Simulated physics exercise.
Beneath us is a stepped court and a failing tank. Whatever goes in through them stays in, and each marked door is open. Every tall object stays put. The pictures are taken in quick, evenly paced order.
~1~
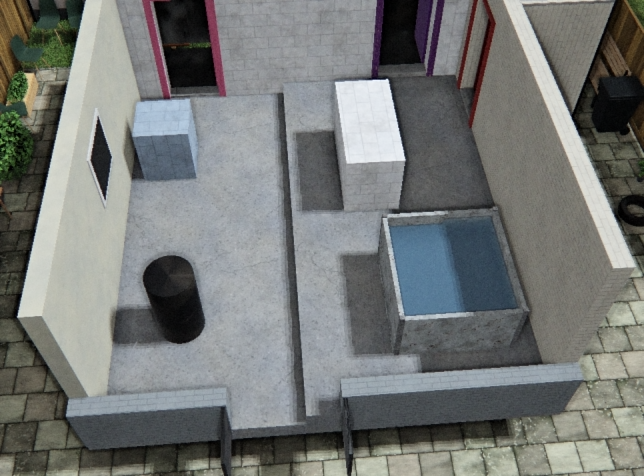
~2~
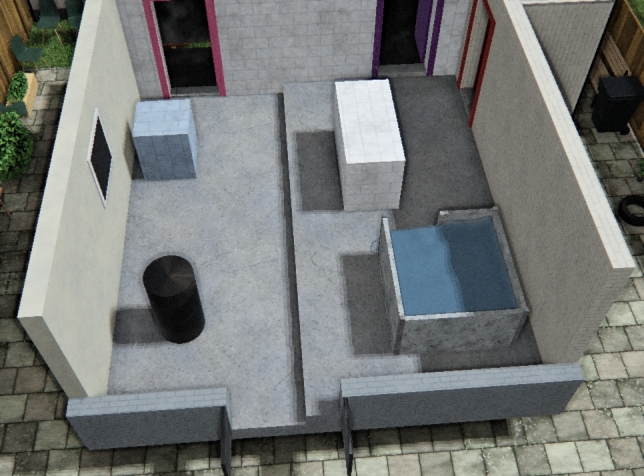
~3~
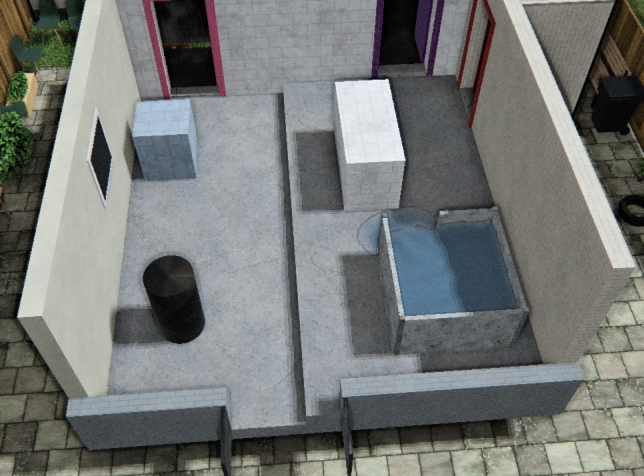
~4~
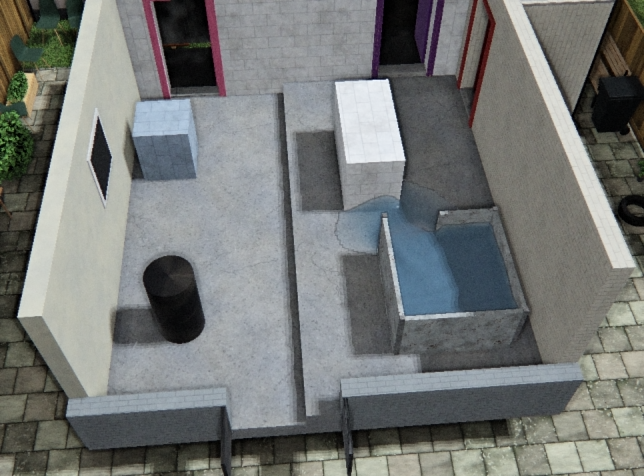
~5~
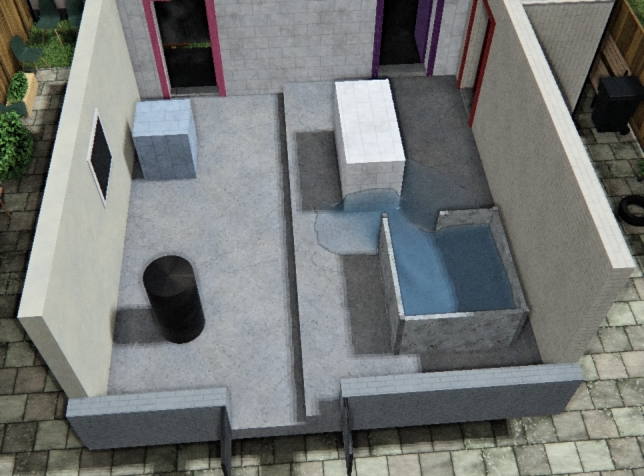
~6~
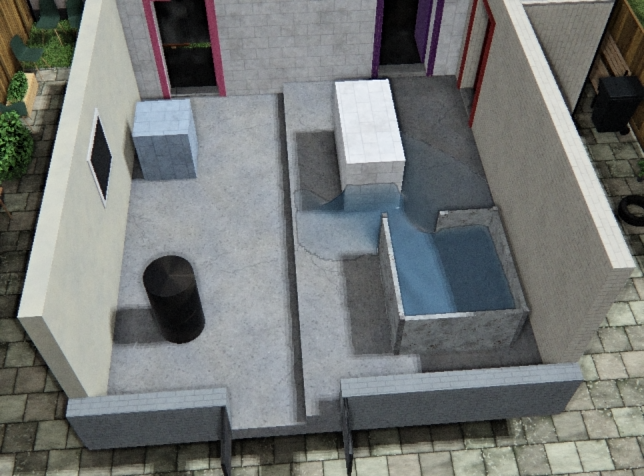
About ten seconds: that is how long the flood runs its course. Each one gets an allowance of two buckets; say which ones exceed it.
Going through them: The red door exceeds it; the purple door exceeds it; the pink door exceeds it.
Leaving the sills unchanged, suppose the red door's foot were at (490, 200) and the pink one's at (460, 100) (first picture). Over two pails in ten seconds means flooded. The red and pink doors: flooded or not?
I'd say the red door beats the mark and the pink door beats the mark.
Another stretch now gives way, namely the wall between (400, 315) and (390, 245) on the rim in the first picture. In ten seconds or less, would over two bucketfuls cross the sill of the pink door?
Well, I'd say the pink door gets more.
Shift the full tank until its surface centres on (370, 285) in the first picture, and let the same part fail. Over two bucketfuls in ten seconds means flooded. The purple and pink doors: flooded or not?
Purple door misses the mark, pink door tops the mark.
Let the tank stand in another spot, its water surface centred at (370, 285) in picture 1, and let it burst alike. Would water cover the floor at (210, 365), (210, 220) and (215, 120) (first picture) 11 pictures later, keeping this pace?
My reading is missed by the flood first, hit by the flood next and hit by the flood last.
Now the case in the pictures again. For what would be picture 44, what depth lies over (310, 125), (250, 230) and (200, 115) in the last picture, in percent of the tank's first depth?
Depths of roughly 4, 2 and 6 per cent.
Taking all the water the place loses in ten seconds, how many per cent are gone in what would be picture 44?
Around 60 percent.
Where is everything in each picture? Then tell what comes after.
In the first frame, the tank at (451, 264) is whole and still.
In the second frame, water pours out on the tank's far side and has run to (375, 251).
In the third frame, the front is at (415, 212), out from the gap on the tank's far side.
In the fourth frame, the front is at (401, 184), out from the gap on the tank's far side.
In the fifth frame, water pours out on the tank's far side and has run to a hidden place.
In the sixth frame, the front is at a hidden place, out from the gap on the tank's far side.
A moment on, water covers 35 % of the floor; the red door wet at the sill, nothing in, the purple door wet at the sill, nothing in, the pink door not reached.
Next, water covers 50 % of the floor; the red door under two buckets in, the purple door over two buckets in, the pink door not reached.
Then, water covers 70 % of the floor; the red door over two buckets in, the purple door over two buckets in, the pink door wet at the sill, nothing in.
Later, water covers 85 % of the floor; the red door far over two buckets in, the purple door far over two buckets in, the pink door under two buckets in.
In the end, water covers 90 % of the floor; the red door far over two buckets in, the purple door far over two buckets in, the pink door over two buckets in.
